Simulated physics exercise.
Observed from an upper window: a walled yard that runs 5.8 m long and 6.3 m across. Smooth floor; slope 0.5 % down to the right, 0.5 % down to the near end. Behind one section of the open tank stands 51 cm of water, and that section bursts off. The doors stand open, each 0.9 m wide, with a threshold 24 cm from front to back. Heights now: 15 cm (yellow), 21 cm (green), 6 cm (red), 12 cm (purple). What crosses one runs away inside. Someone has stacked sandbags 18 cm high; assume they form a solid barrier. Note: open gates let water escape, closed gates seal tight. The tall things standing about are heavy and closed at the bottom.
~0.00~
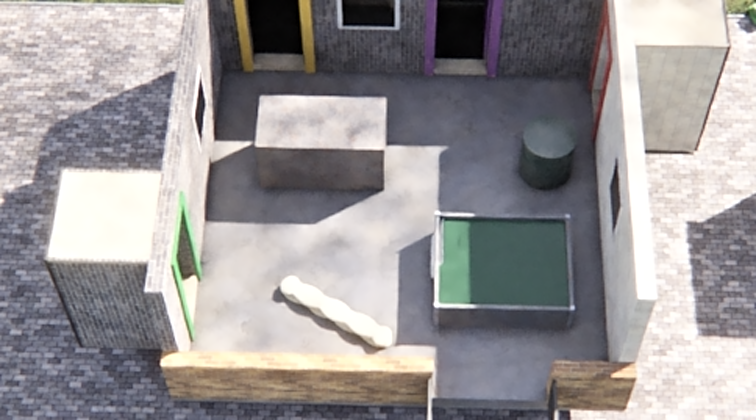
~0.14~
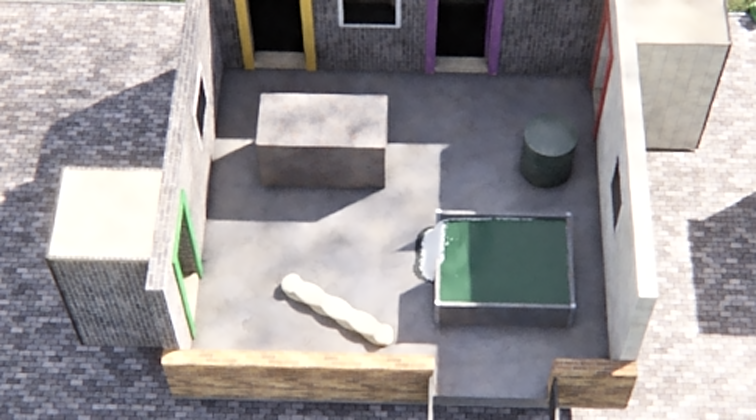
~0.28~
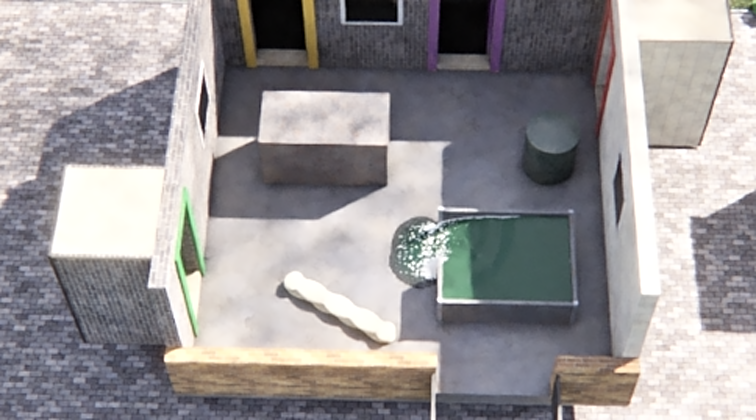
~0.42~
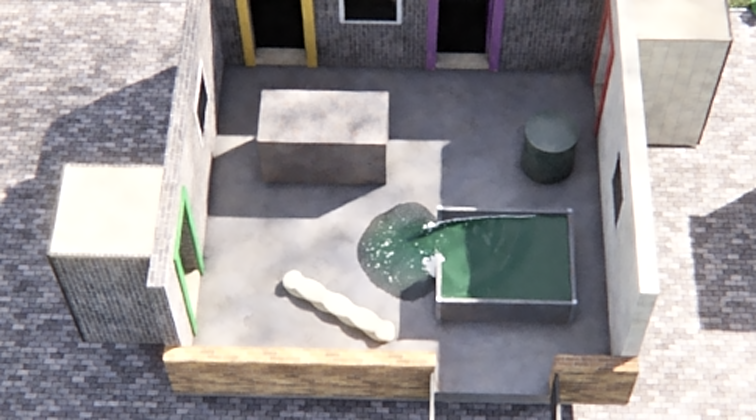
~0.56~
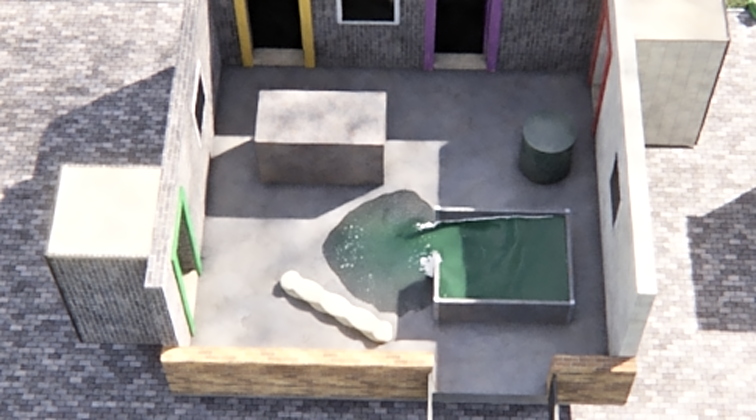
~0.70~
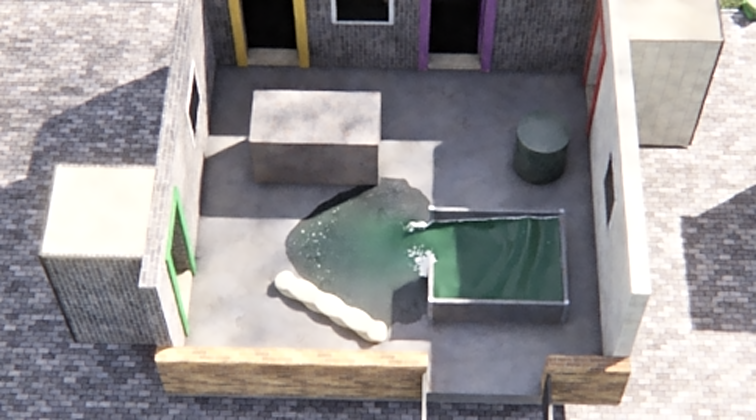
Green water burst out of the left side of an open tank in a walled yard and spread left across the grey floor in a widening pool, reaching along the pale sandbags.
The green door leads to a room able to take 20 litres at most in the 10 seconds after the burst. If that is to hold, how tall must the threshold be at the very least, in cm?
Close to 5.5 cm is just enough.
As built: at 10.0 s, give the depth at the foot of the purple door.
2.0 cm.
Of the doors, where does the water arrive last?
Red, last of all.
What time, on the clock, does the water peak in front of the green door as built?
I'd say near 3.2 seconds.
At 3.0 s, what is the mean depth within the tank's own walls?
It averages near 27 cm.
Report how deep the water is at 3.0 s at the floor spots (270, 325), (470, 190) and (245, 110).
About 0, 0 and 2 cm respectively.
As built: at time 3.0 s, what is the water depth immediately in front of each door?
Centimetres: Yellow = 0, green = 9, red = 0, purple = 0.
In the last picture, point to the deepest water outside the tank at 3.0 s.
Around pixel (201, 208).
After 1.4 s water covers 20 % of the floor, deepest (29 cm) near (425, 252); it has not reached the green door.
After 3.0 s water covers 35 % of the floor, deepest (24 cm) near (201, 208); 9 cm at the green door, 0 litres in over its 21 cm threshold.
After 10.0 s water covers 90 % of the floor, deepest (10 cm) near (593, 370); 7 cm at the green door, 0 litres in over its 21 cm threshold.
At the green door as built, the water arrived by 1.8 s and peaked near 9 cm at 3.2 s.
Run again over the same 10 s with other heights there, 31 litres in over 4.5 cm, 14 litres over 6 cm. The limit of 20 litres is kept from about 5.5 cm up.
